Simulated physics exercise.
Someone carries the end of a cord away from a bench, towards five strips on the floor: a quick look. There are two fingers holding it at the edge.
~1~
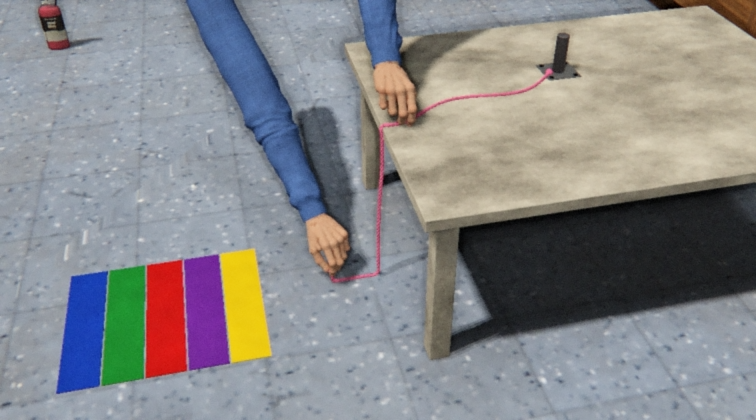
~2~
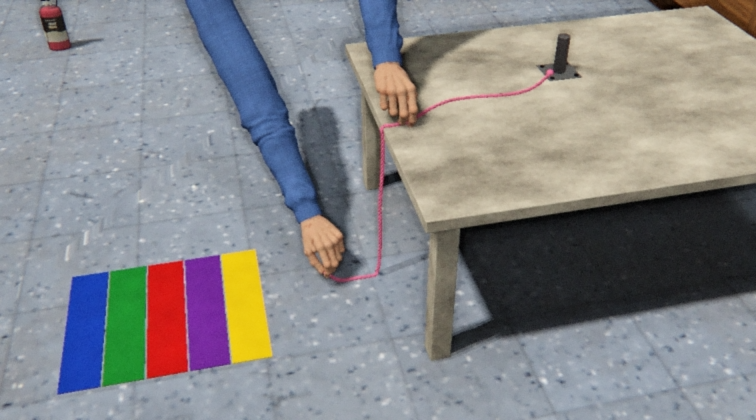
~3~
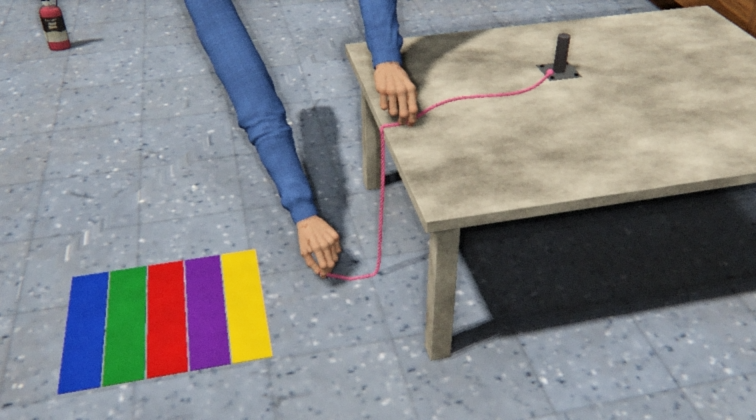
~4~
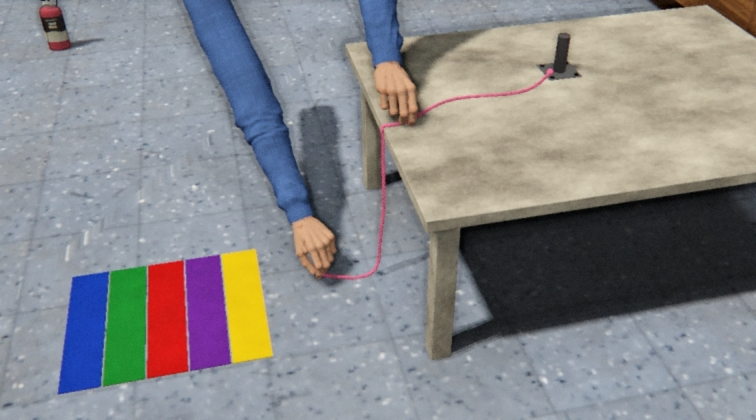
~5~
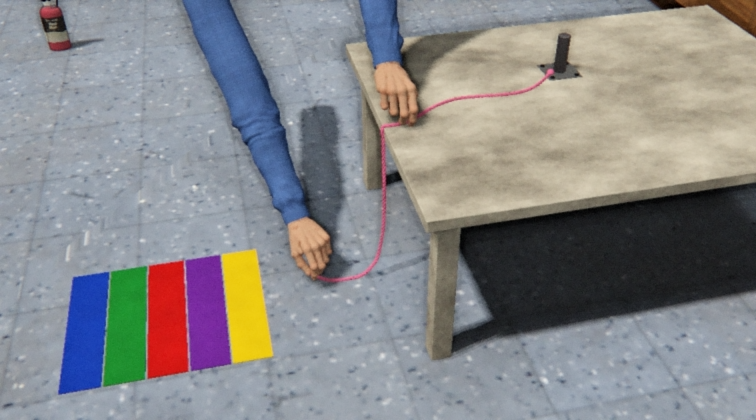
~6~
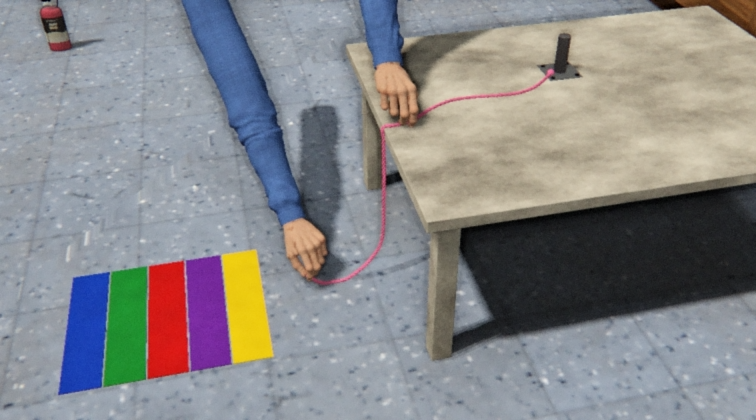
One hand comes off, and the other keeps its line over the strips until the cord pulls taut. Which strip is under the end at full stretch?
The purple strip.
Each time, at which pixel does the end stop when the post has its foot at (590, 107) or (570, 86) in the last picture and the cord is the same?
Around (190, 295) and (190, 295), in that order.
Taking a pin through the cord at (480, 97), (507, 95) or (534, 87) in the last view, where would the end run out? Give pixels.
It ends up near (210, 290) the first time, (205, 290) the second and (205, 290) the third.
A little later, end near (273, 281); short of the strips.
Next, end near (228, 288); over yellow.
When it is tight, end near (200, 293); over purple. The purple one.
